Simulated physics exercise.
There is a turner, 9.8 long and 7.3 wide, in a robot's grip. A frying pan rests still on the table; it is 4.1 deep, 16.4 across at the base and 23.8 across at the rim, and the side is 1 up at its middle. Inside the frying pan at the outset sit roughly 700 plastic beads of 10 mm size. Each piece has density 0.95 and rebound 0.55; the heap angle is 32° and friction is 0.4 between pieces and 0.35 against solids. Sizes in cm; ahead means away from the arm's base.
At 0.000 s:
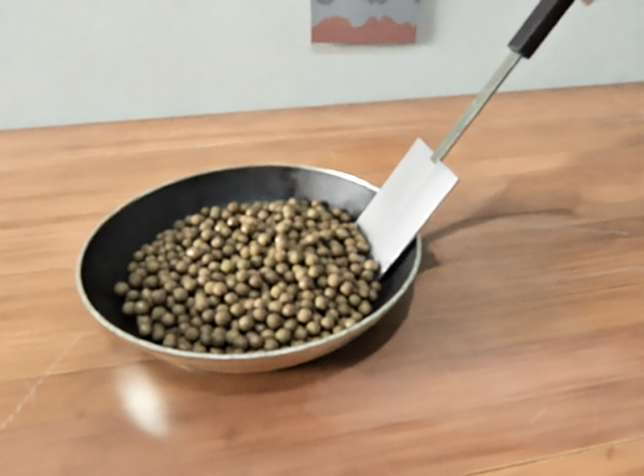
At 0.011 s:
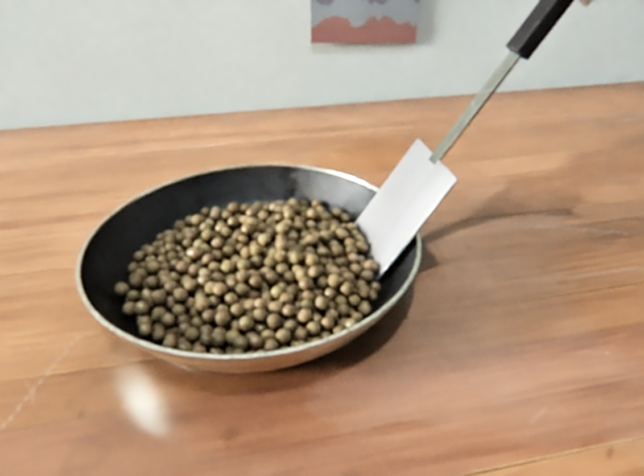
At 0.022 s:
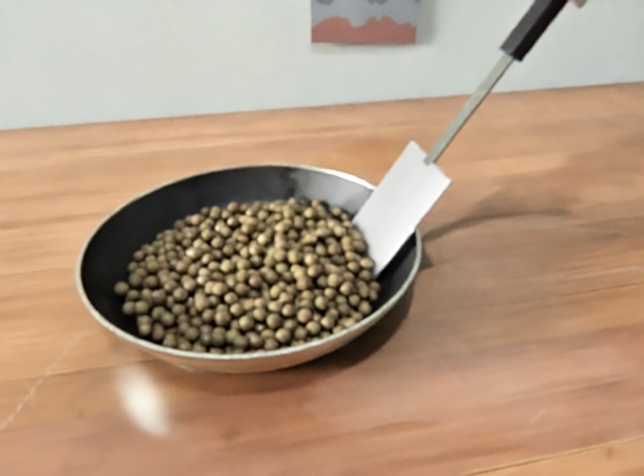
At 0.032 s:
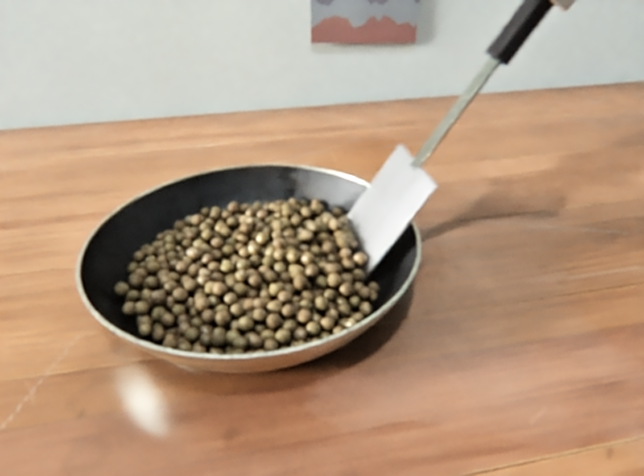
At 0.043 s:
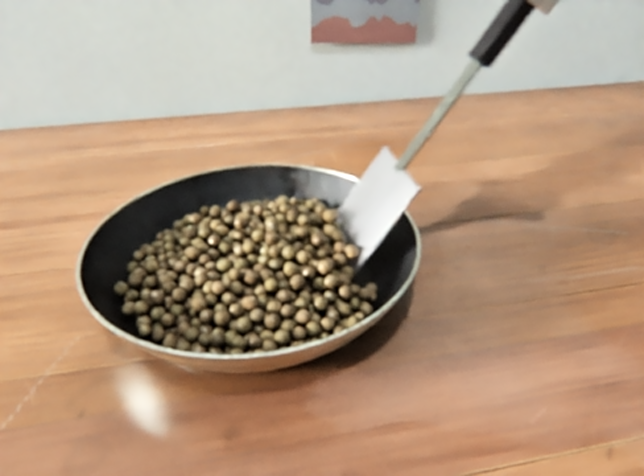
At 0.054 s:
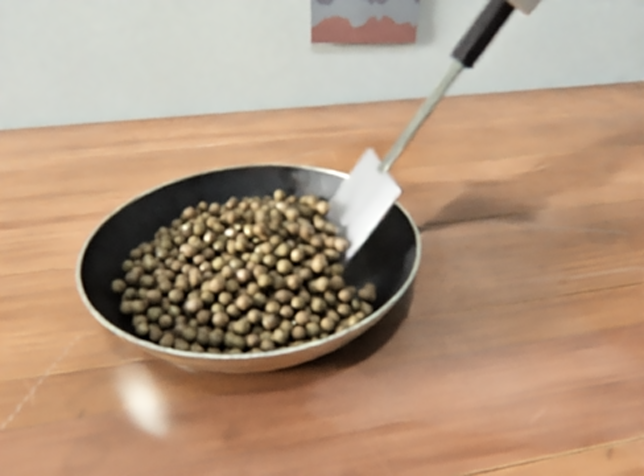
On a wooden tabletop, a black frying pan full of small brownish round beads sits still, with a slanted metal turner resting inside its right edge. The turner, its dark handle angled up to the right, barely moves at first, then slides left, pushing the nearby beads into a slightly higher heap.
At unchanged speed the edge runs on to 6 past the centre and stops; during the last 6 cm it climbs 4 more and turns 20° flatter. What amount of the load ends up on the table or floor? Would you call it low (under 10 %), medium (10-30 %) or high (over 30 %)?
I would call it medium.
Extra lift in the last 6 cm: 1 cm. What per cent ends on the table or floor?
Some 5 in a hundred.
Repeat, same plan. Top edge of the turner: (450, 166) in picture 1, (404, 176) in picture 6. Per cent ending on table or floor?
Close to 15 in a hundred.
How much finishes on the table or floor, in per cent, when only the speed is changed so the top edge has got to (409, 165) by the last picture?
I'd say around 5 per cent.
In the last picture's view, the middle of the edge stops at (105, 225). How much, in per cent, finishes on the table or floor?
Something near 30 in a hundred.
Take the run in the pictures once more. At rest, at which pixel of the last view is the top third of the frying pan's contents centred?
Approximately at pixel (167, 264).
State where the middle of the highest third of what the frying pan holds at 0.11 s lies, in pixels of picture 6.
It is centred close to (223, 246).
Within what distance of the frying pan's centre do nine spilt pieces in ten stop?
Around 75 centimetres.
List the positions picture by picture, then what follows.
The first picture shows turner top edge at (438, 157), sloping 56°; upper third of the load around (263, 253), from x 120 to 375, top at y 205; 700 in the frying pan.
The second picture shows turner top edge at (436, 158), sloping 56°; upper third of the load around (263, 253), from x 120 to 375, top at y 205.
The third picture shows turner top edge at (430, 160), sloping 56°; upper third of the load around (264, 253), from x 120 to 375, top at y 205.
The fourth picture shows turner top edge at (418, 163), sloping 56°; upper third of the load around (270, 253), from x 120 to 375, top at y 205.
The fifth picture shows turner top edge at (401, 166), sloping 56°; upper third of the load around (271, 248), from x 120 to 370, top at y 200.
The sixth picture shows turner top edge at (384, 168), sloping 56°; upper third of the load around (262, 244), from x 120 to 370, top at y 195; 700 in the frying pan.
After 0.08 s, sloping 56°, highest piece 7 above the table; 700 in the frying pan.
After 0.11 s, sloping 49°, highest piece 9 above the table; 699 in the frying pan, 1 on the blade or in flight.
After 0.32 s, sloping 36°, highest piece 5 above the table; 592 in the frying pan, 107 on the table or floor, 1 on the blade or in flight.
After 1.37 s, sloping 36°, highest piece 4 above the table; 592 in the frying pan, 108 on the table or floor.
At rest, 592 in the frying pan, 108 on the table or floor. That is 15 % on the table or floor.
